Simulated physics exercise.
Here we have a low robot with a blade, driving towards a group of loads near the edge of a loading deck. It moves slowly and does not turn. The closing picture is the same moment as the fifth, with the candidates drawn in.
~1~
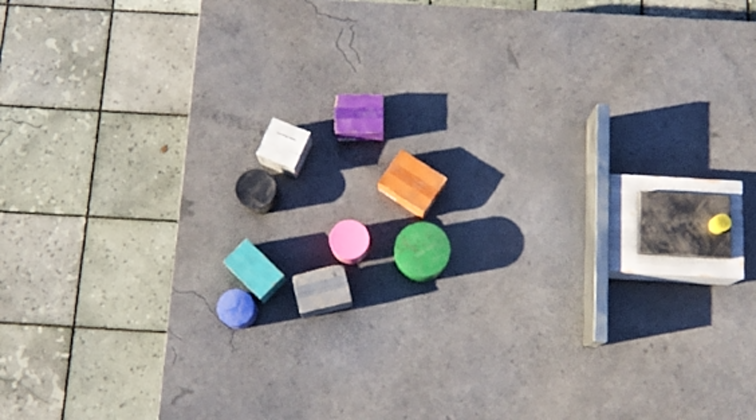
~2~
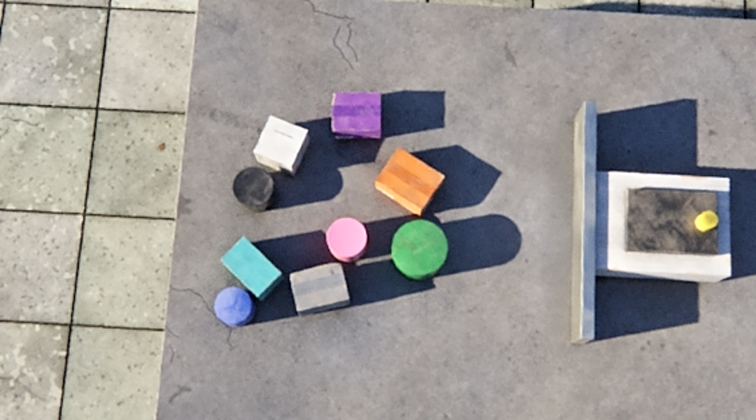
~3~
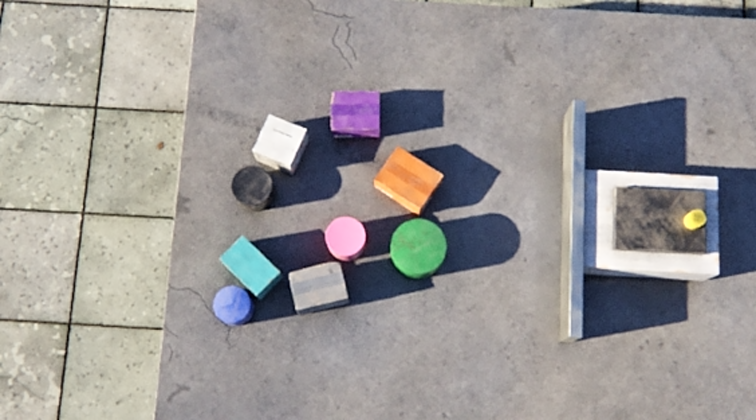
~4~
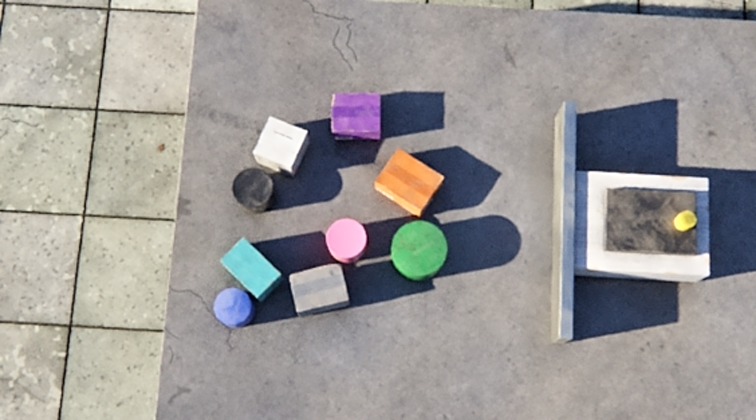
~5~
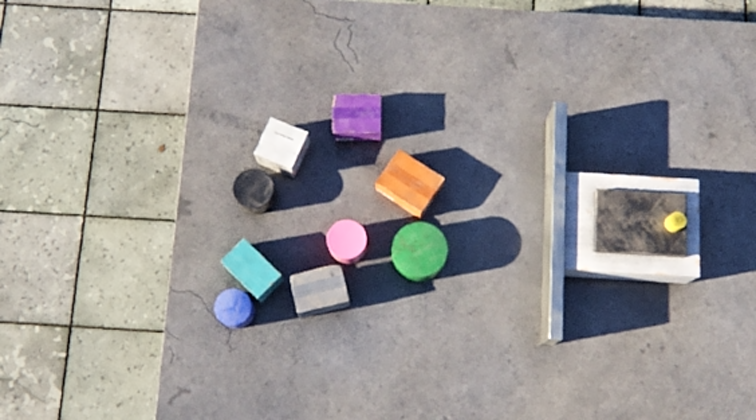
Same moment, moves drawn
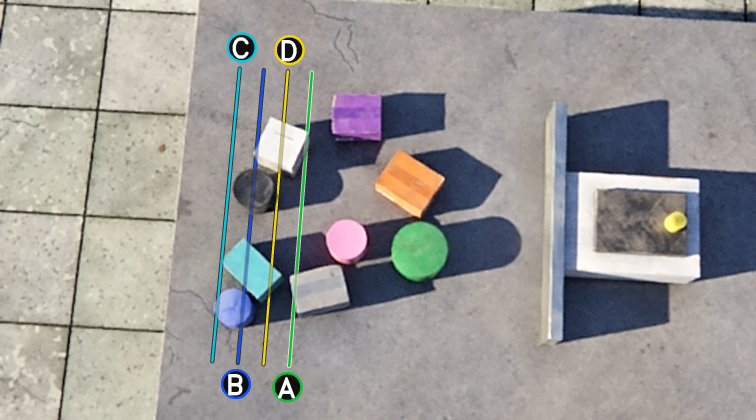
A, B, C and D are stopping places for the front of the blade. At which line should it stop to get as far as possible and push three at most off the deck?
Stop at B.
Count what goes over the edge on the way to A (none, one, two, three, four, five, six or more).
The count is none.
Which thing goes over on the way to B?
The black pail.
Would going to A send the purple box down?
No.
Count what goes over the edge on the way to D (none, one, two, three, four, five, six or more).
By then, none.
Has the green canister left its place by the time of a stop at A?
Yes.
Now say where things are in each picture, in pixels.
Blue canister (238, 309); green canister (422, 252); grey box (323, 291), in the first frame.
Robot (664, 221); pink pail (347, 240), in the second frame.
Robot (653, 220); black pail (254, 189), in the third frame.
Robot (643, 221); turquoise crate (252, 270), in the fourth frame.
Robot (633, 222); blue canister (235, 309); green canister (419, 252); grey box (320, 291), in the fifth frame.
On the marked copy, A at (301, 215); B at (251, 212); C at (226, 210); D at (276, 213).
Taking B. A third of the way, robot (522, 216); green canister (410, 252); blue canister (235, 309).
Two thirds of the way, robot (410, 209); black pail (251, 187); pink pail (260, 225).
When it is over, robot (325, 205); black pail over the edge; turquoise crate (175, 263); one fallen.
As for the rest, A is within the limit but short; C drops five; D is within the limit but short.
